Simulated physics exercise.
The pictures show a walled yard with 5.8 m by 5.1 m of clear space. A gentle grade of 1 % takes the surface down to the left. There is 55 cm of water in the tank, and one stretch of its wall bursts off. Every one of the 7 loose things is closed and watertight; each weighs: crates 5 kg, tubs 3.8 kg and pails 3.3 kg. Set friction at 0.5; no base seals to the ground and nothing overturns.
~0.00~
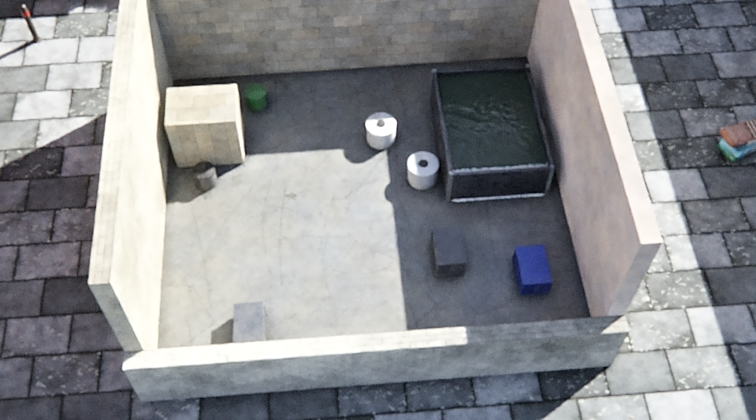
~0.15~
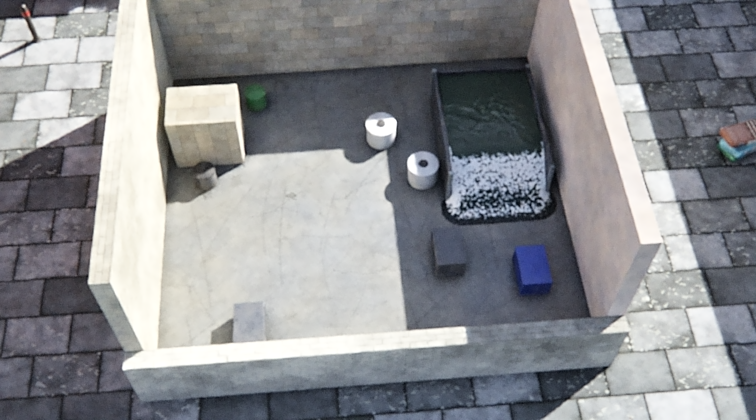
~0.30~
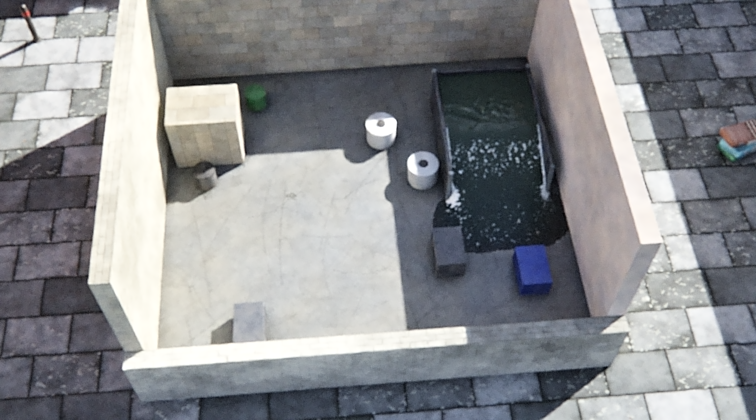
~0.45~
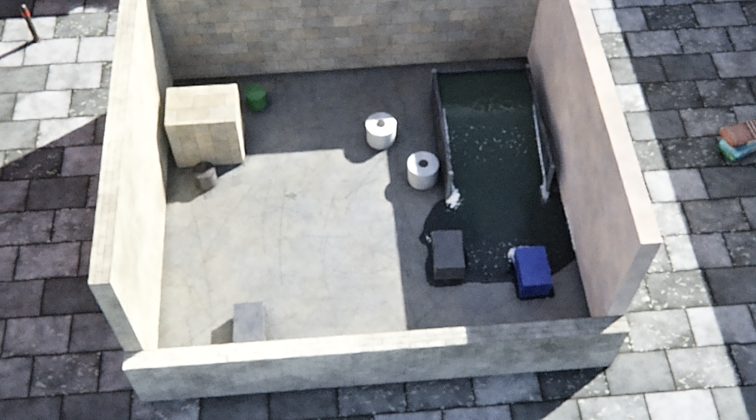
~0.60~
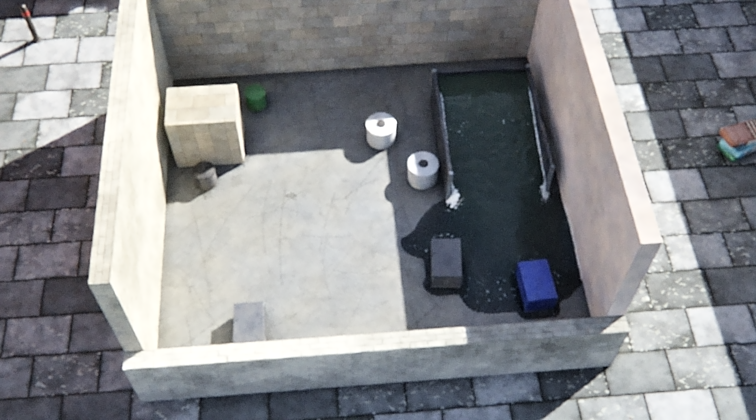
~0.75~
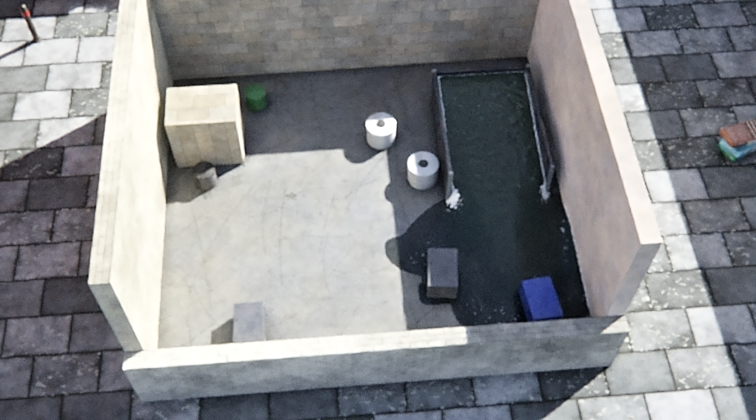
The video shows a walled yard where the near side of a water tank gives way, releasing water that spreads across the floor around a dark grey box and a blue crate, shifting the box slightly and pushing the crate toward the front wall.
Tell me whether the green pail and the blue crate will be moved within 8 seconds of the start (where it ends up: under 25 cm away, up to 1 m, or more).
Green pail: Doesn't really move. Blue crate: Makes a long trip.
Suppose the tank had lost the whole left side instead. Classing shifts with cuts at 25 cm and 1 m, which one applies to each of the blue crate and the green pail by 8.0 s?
The blue crate drifts a bit, the green pail is swept away.
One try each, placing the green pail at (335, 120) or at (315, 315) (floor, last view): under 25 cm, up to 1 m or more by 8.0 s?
In turn: It slides a little; it gets carried off.
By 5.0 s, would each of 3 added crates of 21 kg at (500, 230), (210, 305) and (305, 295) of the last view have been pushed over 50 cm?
So that's beyond the threshold, beyond the threshold and beyond the threshold, in that sequence.
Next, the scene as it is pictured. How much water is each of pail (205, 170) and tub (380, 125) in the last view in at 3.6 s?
0 and 0 cm.
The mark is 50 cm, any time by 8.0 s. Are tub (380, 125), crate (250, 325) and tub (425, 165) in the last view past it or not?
Results in listed order: Falls short / exceeds / falls short.
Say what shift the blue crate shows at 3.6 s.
About 150 cm by then.
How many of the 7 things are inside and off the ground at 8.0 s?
At that time, 4.
After 1.6 s the green pail is near (255, 92), 0.0 m from its start, aground; the blue crate is near (550, 301), 0.7 m from its start, afloat; 1 afloat.
After 3.6 s the green pail is near (255, 92), 0.0 m from its start, aground; the blue crate is near (417, 291), 1.7 m from its start, afloat; 2 afloat.
After 5.6 s the green pail is near (255, 92), 0.0 m from its start, aground; the blue crate is near (207, 255), 4.4 m from its start, afloat; 4 afloat.
After 8.0 s the green pail is near (255, 92), 0.0 m from its start, aground; the blue crate is near (175, 206), 5.0 m from its start, afloat; 4 afloat.
